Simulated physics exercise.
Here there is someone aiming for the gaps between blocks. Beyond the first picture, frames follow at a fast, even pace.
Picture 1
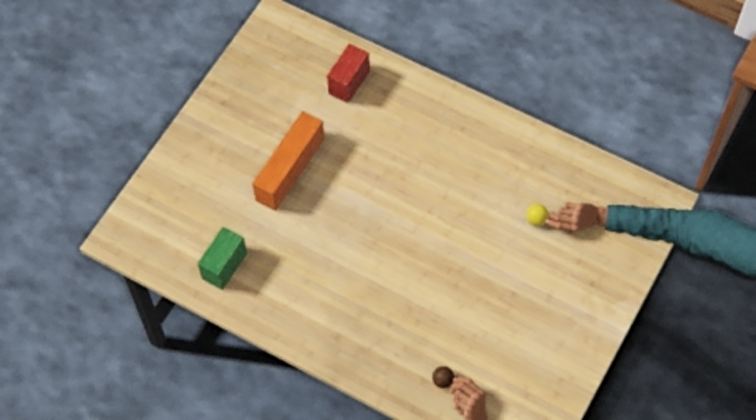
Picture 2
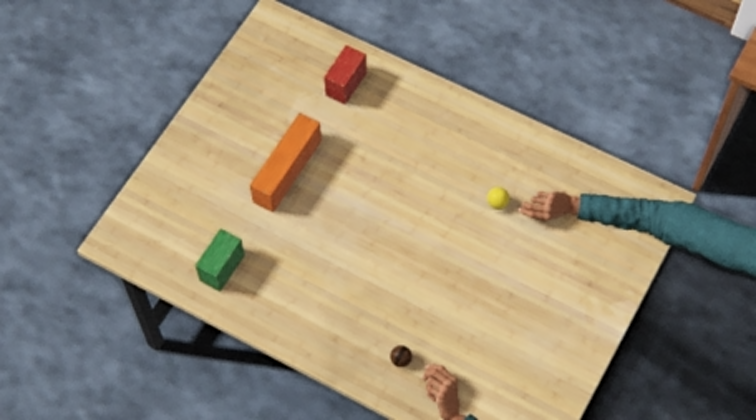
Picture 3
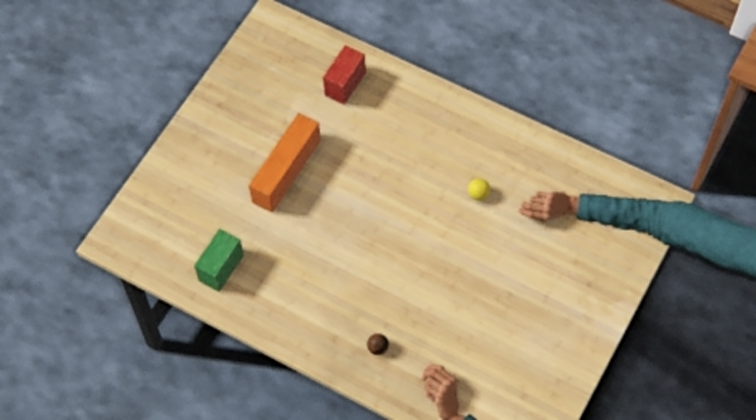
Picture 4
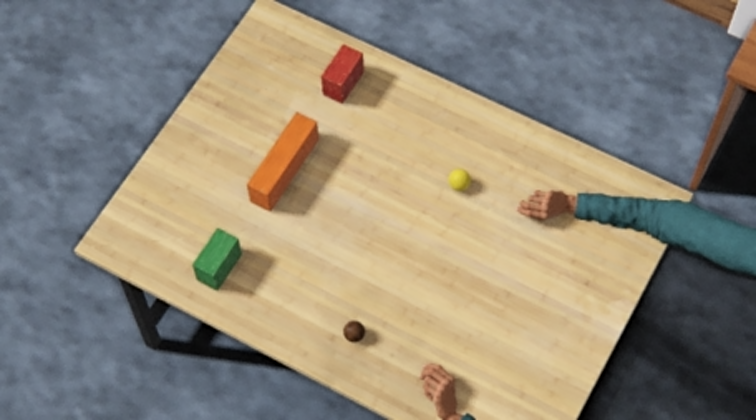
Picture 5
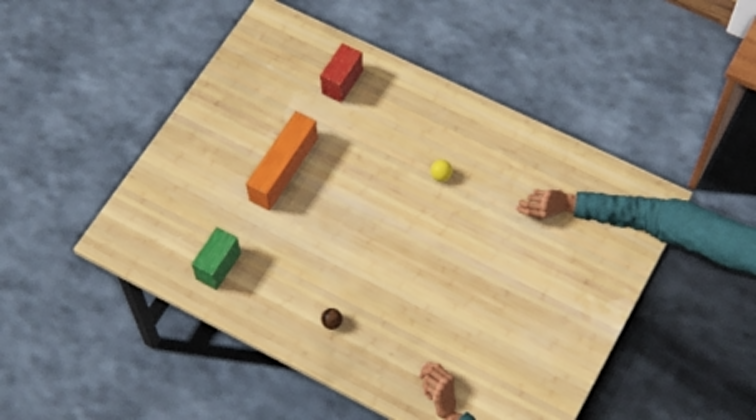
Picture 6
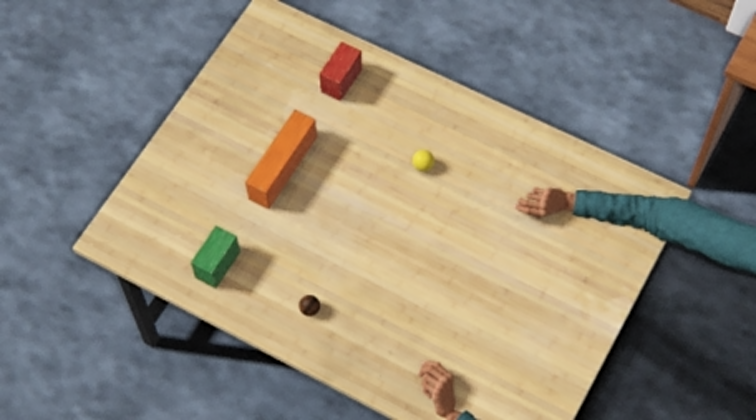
Two hands, one in a teal sleeve at the right and one at the lower edge, rest near small balls on a pale wooden table seen from above over a blue-grey floor. A red block, a long orange block and a green block stand toward the left. The hands release the yellow and dark brown balls, which roll steadily up and left while the hands stay behind.
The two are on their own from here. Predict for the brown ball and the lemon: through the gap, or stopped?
My prediction: The brown ball stopped; the lemon through.
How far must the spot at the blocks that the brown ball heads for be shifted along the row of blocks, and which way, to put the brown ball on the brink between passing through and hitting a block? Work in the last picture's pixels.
You'd need to go up by roughly 24 pixels to hit the edge.
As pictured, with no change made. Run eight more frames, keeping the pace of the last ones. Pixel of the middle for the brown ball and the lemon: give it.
The first one at (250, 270), the second at (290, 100).
Then, 0.36 s later than the last frame, brown ball coming back near (243, 269); lemon heading on near (323, 112).
Then, 0.94 s later than the last frame, brown ball at rest near (250, 269); lemon heading on near (176, 57).
When it is over, the brown ball hits a block, near (252, 269); the lemon passes through its gap.
